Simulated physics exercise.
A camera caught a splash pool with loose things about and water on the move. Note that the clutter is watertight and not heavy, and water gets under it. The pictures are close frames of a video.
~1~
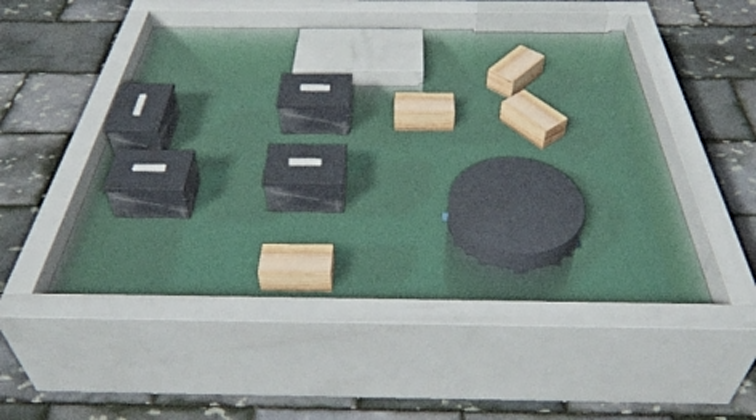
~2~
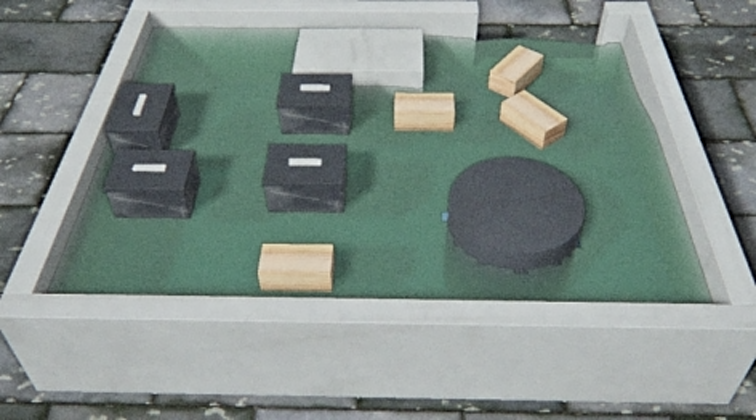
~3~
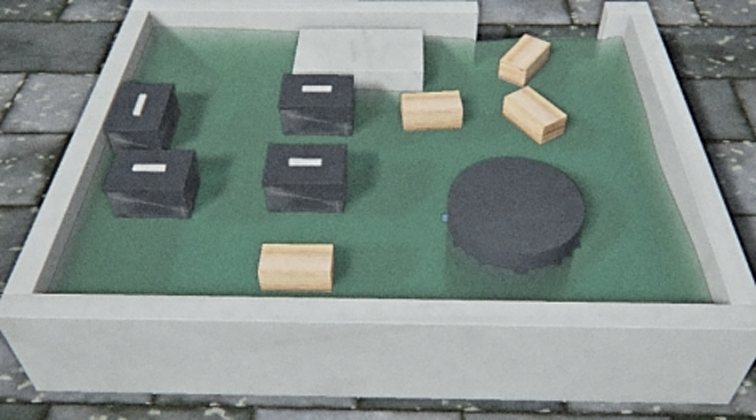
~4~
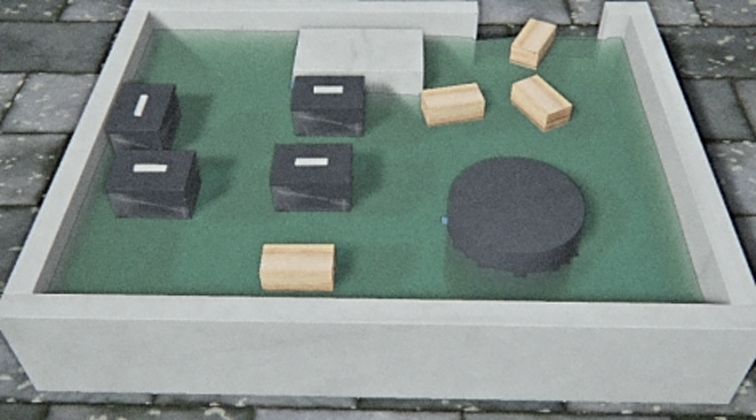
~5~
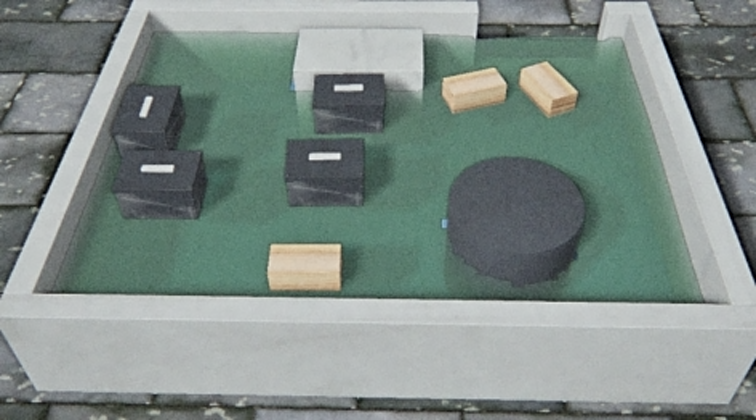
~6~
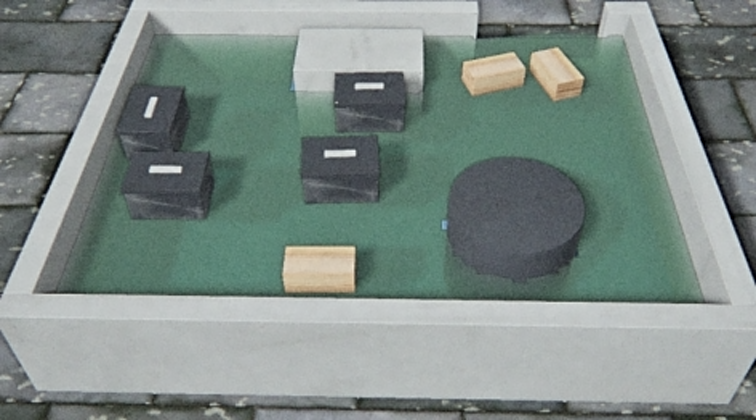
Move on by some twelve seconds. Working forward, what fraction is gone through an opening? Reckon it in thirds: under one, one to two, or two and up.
One to two thirds.
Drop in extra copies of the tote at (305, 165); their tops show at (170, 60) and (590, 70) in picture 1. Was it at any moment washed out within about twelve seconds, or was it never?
Following the list, the first is never leaving and the second is escaping.
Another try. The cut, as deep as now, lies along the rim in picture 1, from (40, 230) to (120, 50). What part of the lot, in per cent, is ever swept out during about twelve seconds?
That comes to around 80 per cent.
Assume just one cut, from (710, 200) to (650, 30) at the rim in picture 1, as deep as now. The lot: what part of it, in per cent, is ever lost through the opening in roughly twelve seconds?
80 per cent.
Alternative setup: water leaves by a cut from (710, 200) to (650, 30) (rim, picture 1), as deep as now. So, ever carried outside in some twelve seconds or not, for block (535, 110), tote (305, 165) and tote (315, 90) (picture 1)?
Per item as listed - swept away, swept away, swept away.
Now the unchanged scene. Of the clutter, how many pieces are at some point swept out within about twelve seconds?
The total is 5.
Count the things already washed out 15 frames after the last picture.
The count is 4.
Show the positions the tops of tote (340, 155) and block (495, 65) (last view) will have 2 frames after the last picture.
Around (365, 157) and (515, 37).
A moment on, 1 of 8 are out; 7 afloat.
Next, 3 of 8 are out; 5 afloat.
Later, 4 of 8 are out; 4 afloat.
In the end, 5 of 8 are out; 3 afloat.
